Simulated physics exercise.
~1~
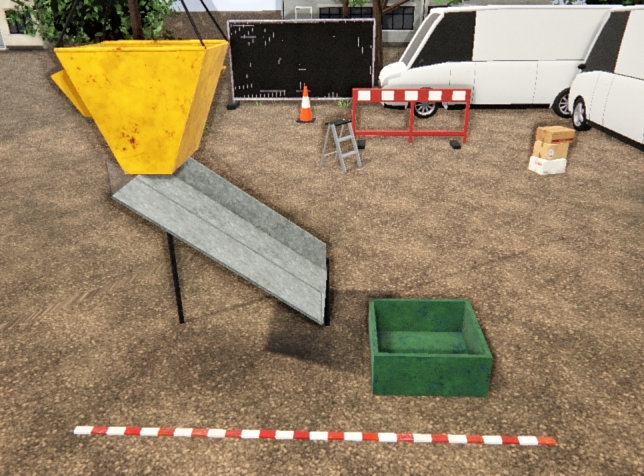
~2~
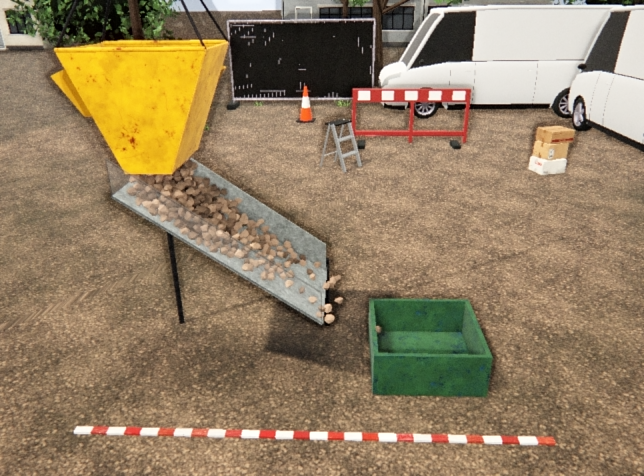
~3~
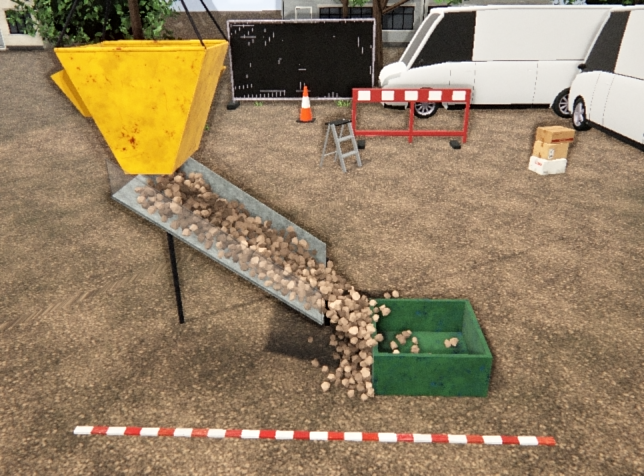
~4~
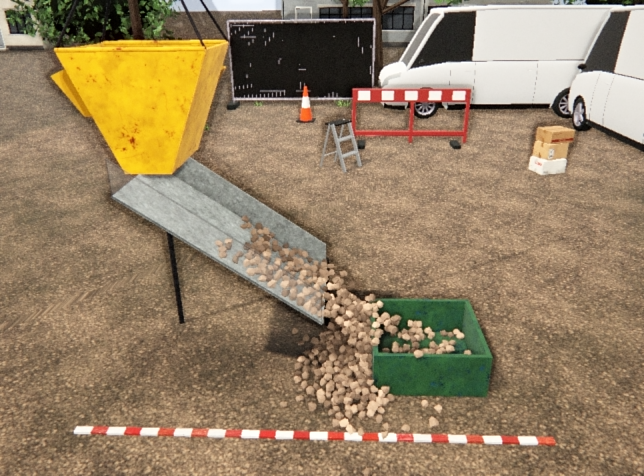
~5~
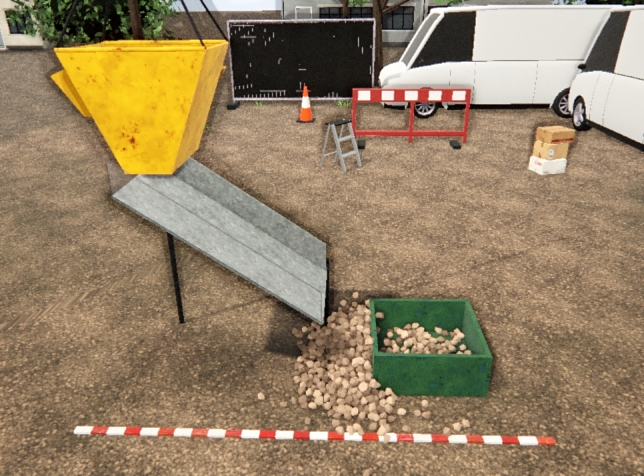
Pale brown stones are hidden at first in a yellow skip hanging at the upper left of a dirt yard, seen from above. A grey steel slide slopes down to the right beneath it, toward an open green bin, with a red and white striped staff in front and white vans behind. The stones pour onto the slide and tumble down it. They spill off its lower edge, many dropping short of the bin while some land inside. The slide empties, leaving most stones heaped left of the bin and a smaller share inside.
